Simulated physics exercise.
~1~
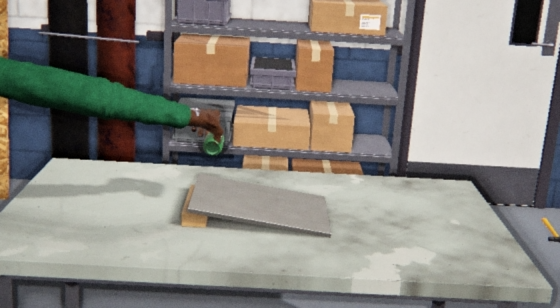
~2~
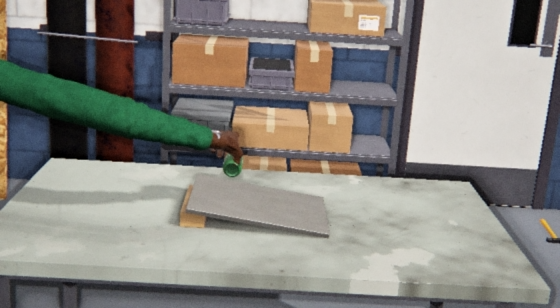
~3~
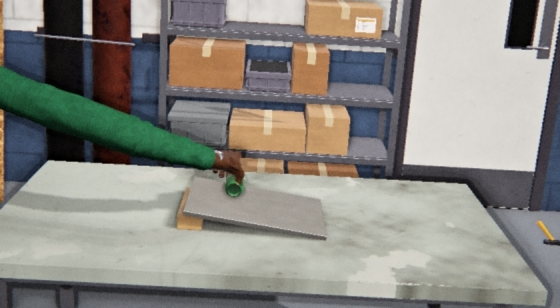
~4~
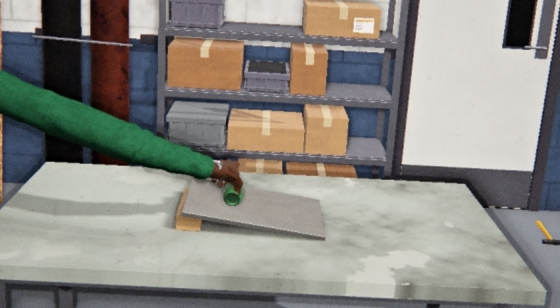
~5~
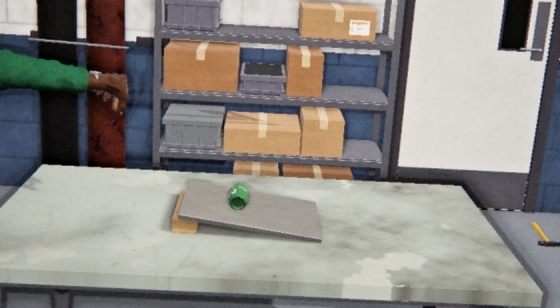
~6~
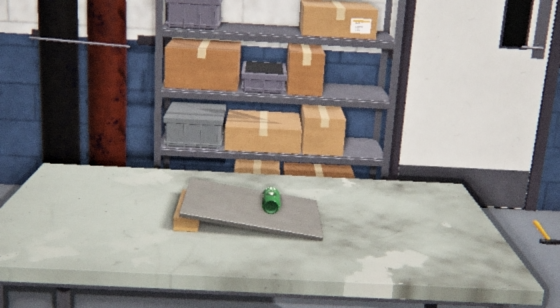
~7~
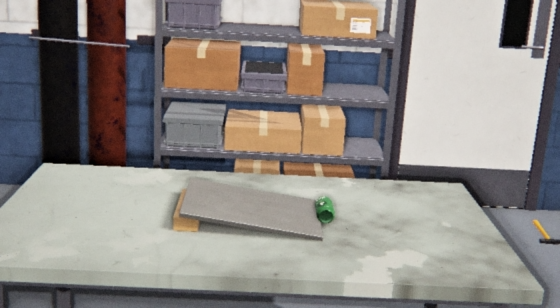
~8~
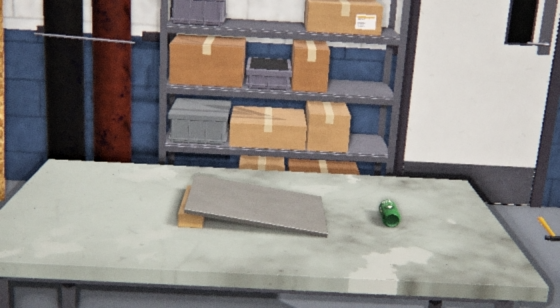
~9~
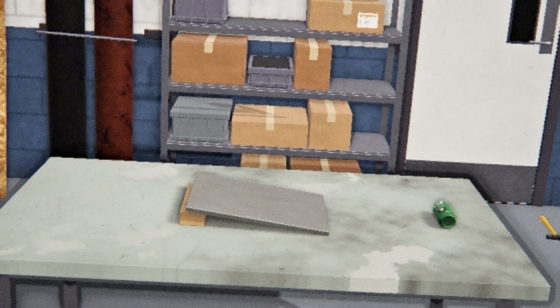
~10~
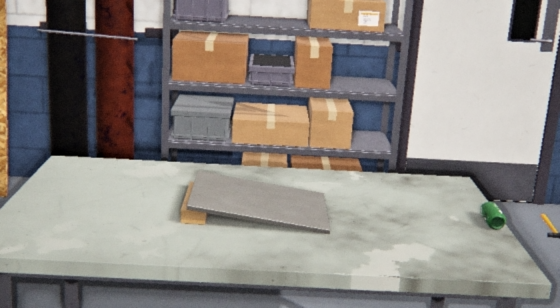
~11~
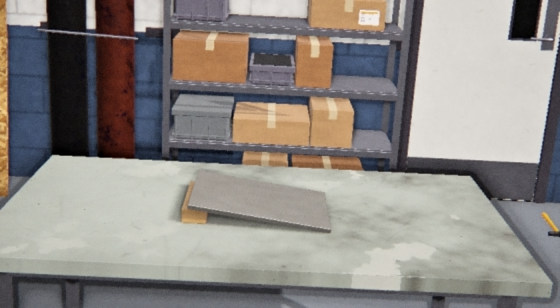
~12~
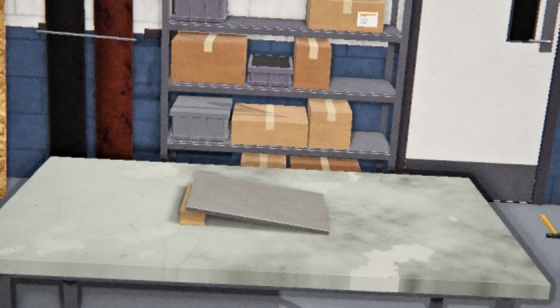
The footage shows a hand in a green sleeve setting a green can on its side on a sloping board atop a table, then letting go and drawing back. The can rolls down to the right, crosses the tabletop and passes out of view, while the board stays put.
